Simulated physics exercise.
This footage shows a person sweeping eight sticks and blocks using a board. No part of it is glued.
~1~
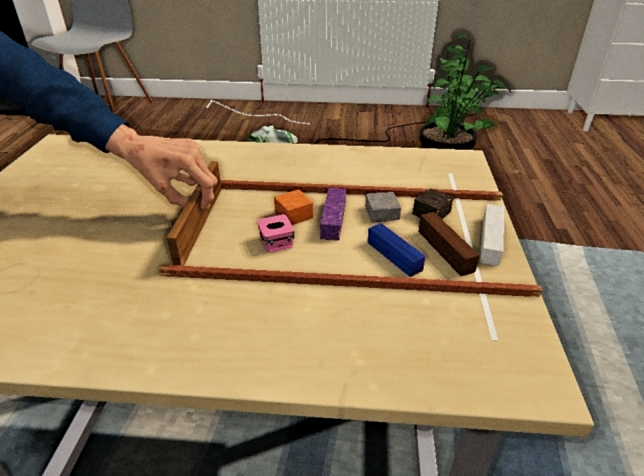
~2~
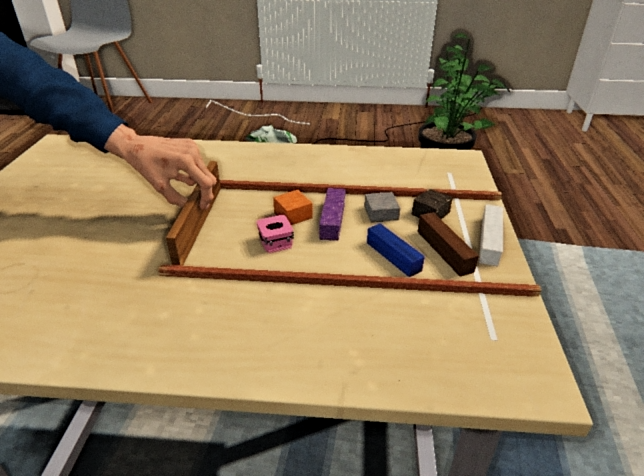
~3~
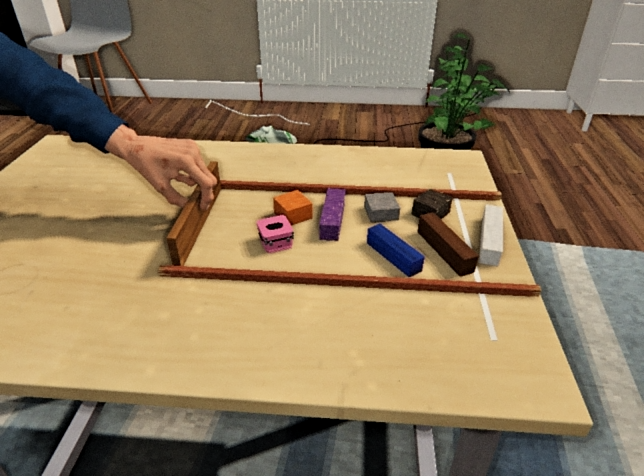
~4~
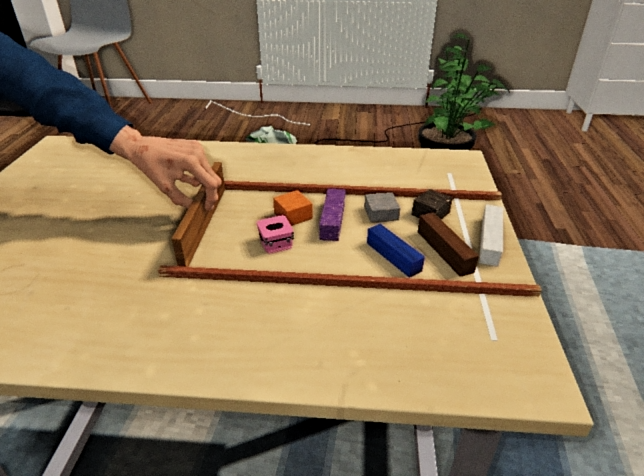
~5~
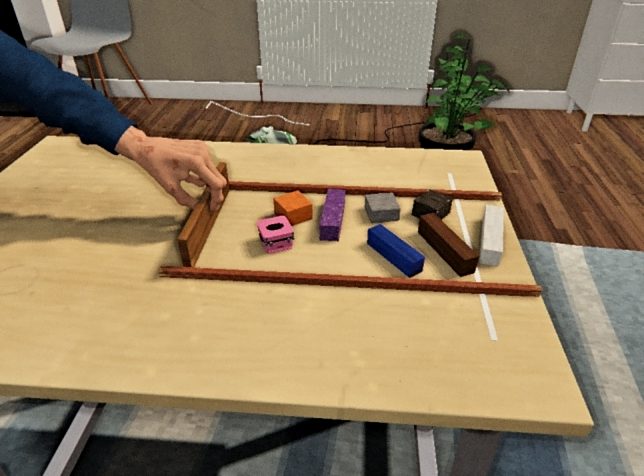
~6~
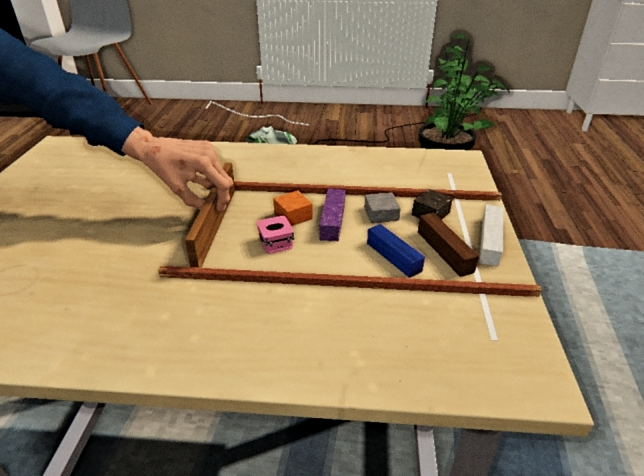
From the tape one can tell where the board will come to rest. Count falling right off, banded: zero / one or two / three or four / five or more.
Band: Three or four.
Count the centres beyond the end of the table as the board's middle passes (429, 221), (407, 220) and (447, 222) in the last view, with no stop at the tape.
Respectively 2, 0 and 2.
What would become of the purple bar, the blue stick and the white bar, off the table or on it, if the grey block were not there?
As for the purple bar, it is retained; the blue stick is retained; the white bar is not retained.
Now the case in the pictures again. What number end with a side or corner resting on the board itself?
I count 2 of them.
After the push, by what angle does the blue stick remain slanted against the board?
Misalignment: Close to 35°.
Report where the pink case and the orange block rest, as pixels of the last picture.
Middles: Around (488, 247) and around (480, 221).
Soon after, none off yet; white bar at rest near (492, 234); brown stick at rest near (446, 243); black block at rest near (432, 207).
Then, none off yet; white bar moving near (498, 234); brown stick moved a little near (470, 243); black block moved about its own width near (477, 206).
At rest, the number that fall off is three or four; fallen, grey block, black block, brown stick and white bar.
